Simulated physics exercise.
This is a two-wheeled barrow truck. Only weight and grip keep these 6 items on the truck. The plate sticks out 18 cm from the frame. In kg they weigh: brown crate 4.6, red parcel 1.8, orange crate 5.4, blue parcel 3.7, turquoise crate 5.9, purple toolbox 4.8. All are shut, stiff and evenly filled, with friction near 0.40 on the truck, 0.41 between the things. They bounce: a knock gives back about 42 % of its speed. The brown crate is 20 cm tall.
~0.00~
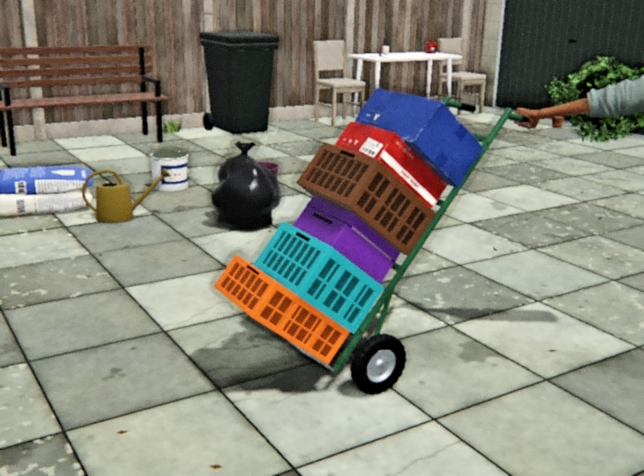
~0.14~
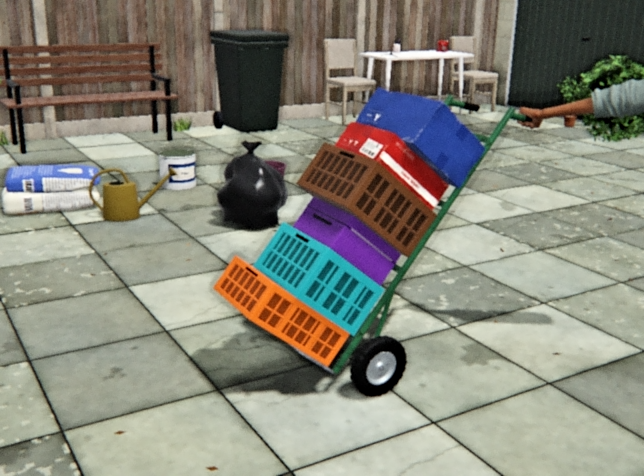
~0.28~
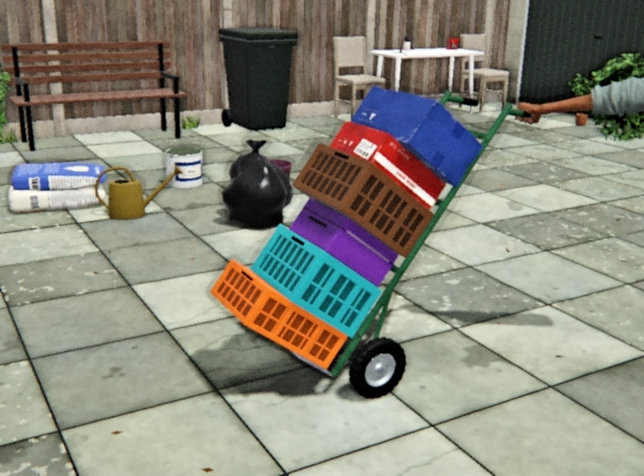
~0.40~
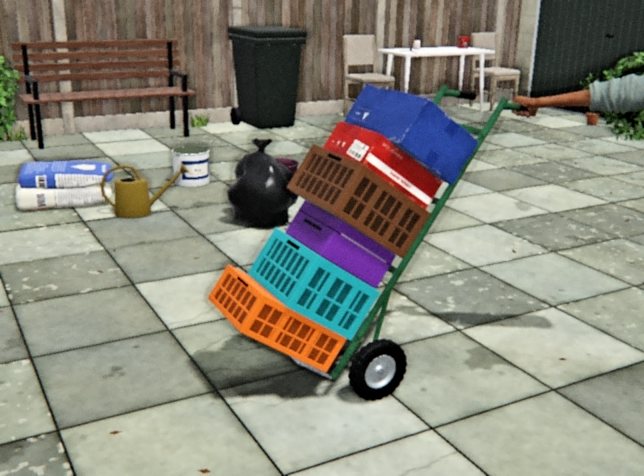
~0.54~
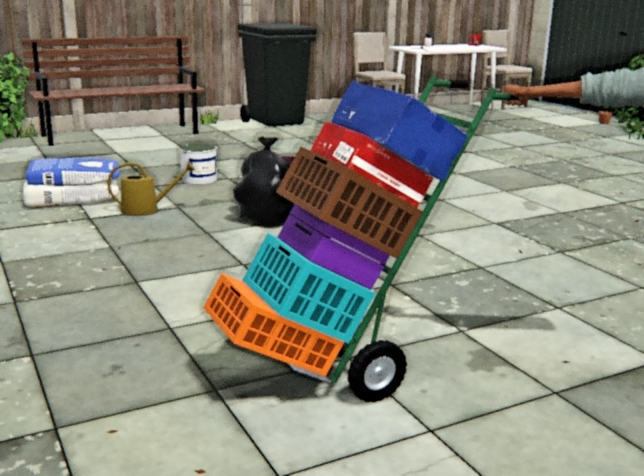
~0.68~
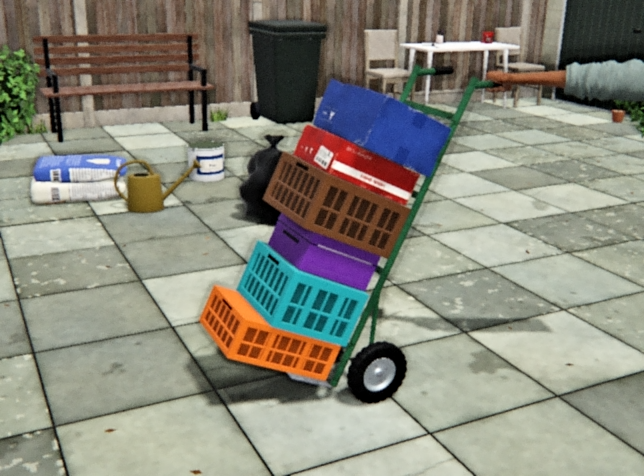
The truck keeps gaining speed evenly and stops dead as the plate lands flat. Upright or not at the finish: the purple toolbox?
The purple toolbox is still upright.
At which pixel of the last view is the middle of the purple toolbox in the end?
Near (260, 283).
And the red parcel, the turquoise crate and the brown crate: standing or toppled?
The red parcel falls over; the turquoise crate is still upright; the brown crate falls over.
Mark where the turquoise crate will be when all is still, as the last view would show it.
Around (270, 327).
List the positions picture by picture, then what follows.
In the first picture, truck 40° back; purple toolbox (346, 240); brown crate (366, 198).
In the second picture, truck 40° back; orange crate (281, 311); blue parcel (418, 137).
In the third picture, truck 38° back; turquoise crate (315, 280); brown crate (362, 200).
In the fourth picture, truck 35° back; red parcel (382, 165); orange crate (277, 318).
In the fifth picture, truck 31° back; blue parcel (397, 130); turquoise crate (307, 287).
In the sixth picture, truck 26° back; purple toolbox (323, 250); brown crate (335, 204).
After 1.28 s, truck upright; purple toolbox 3° off its base near (266, 282); blue parcel moved 16 cm; red parcel 3° off its base.
After 2.98 s, truck upright; blue parcel now dropped from the stack; purple toolbox moved 11 cm near (255, 285); red parcel 28° off its base.
After 3.28 s, truck upright; brown crate and red parcel now dropped from the stack; purple toolbox moved 11 cm near (255, 285); turquoise crate moved 3 cm.
After 3.68 s, truck upright; purple toolbox moved 6 cm near (265, 282); turquoise crate moved 2 cm.
In the end (4.4 s), dropped from the stack and tipped over, brown crate, red parcel and blue parcel; the other 3 under 10 cm from the start. At the end, from the last picture's camera, purple toolbox near (260, 283).
